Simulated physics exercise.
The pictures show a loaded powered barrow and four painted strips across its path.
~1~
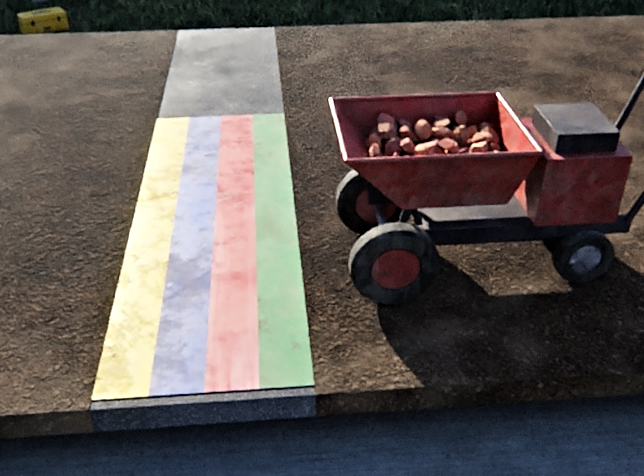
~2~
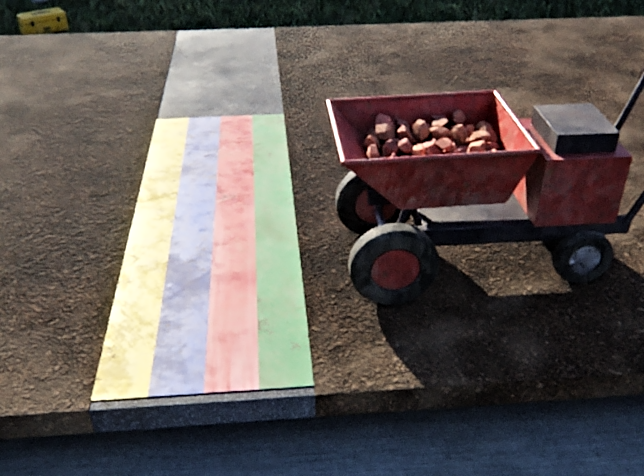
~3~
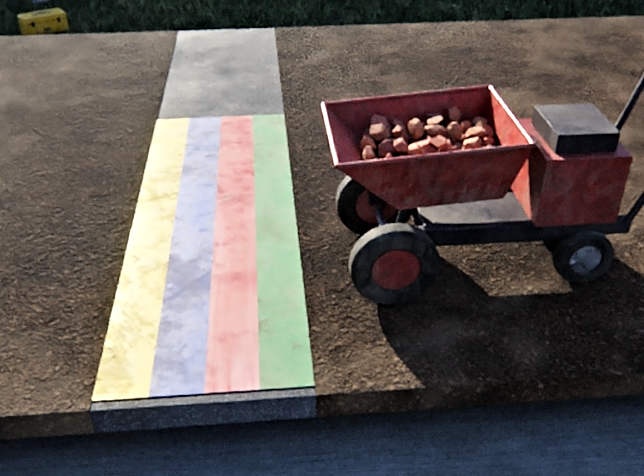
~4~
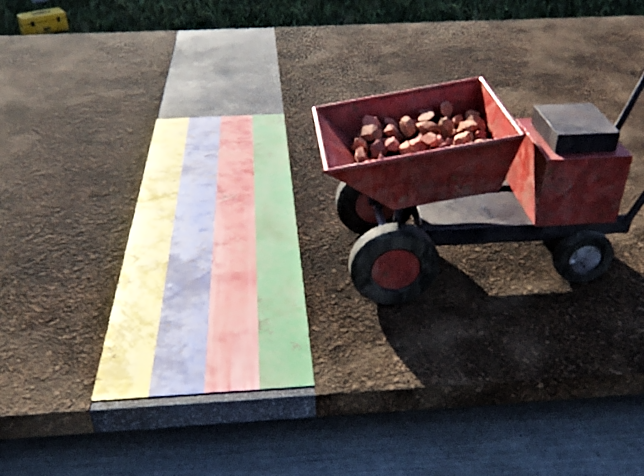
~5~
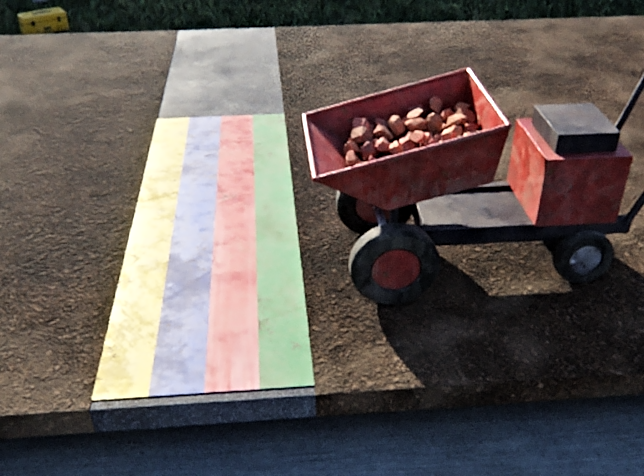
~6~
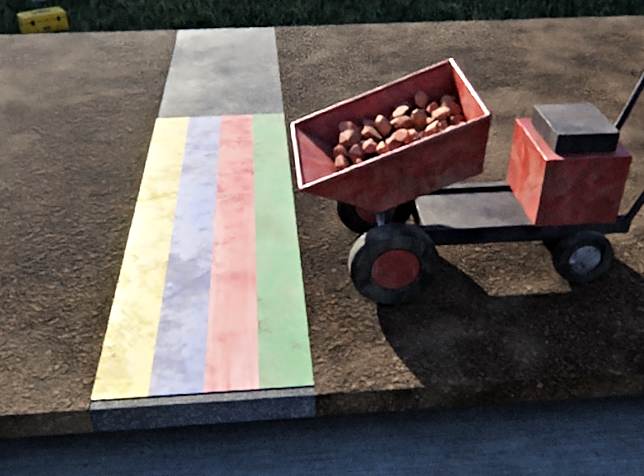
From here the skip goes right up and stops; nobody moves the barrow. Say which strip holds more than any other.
The heap favours the red strip.
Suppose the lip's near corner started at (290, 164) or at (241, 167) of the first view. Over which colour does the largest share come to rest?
In turn: Blue; the yellow strip.
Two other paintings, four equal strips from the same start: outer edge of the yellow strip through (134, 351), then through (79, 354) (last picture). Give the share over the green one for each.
Roughly 0 per cent, and 10 per cent.
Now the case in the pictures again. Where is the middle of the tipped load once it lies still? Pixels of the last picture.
Roughly at (221, 267).
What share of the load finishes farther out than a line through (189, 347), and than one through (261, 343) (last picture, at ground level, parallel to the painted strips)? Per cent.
Roughly 20 per cent, and 60 per cent.
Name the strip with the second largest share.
Next in line is the blue strip.
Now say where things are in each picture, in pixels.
Lip of the skip near (347, 162), level; top of the load near (462, 136), lumps of rubble; green strip near (284, 337); red strip near (233, 340); blue strip near (181, 343); yellow strip near (130, 346), in the first frame.
Lip of the skip near (344, 163), tipped barely; top of the load near (459, 135), in the second frame.
Lip of the skip near (338, 167), tipped barely; top of the load near (444, 149), in the third frame.
Lip of the skip near (327, 172), tipped a little; top of the load near (467, 142), in the fourth frame.
Lip of the skip near (315, 180), tipped a little; top of the load near (457, 136), in the fifth frame.
Lip of the skip near (302, 190), tipped clearly; top of the load near (433, 125); green strip near (283, 337); red strip near (232, 340); blue strip near (181, 343); yellow strip near (129, 346), in the sixth frame.
Shortly afterwards, skip tipped steeply; the whole lot in the skip.
Next, skip tipped right over; the bulk in the skip; only a few over the green strip; near a quarter over the red strip; only a few over the blue strip.
Some moments later, skip tipped right over; near a third in the skip; a little over the green strip; near a third over the red strip; near a quarter over the blue strip; a little over the yellow strip; only a few off the paint.
In the end, skip tipped right over; near a third in the skip; a little over the green strip; near a third over the red strip; near a quarter over the blue strip; only a few over the yellow strip; only a few off the paint.
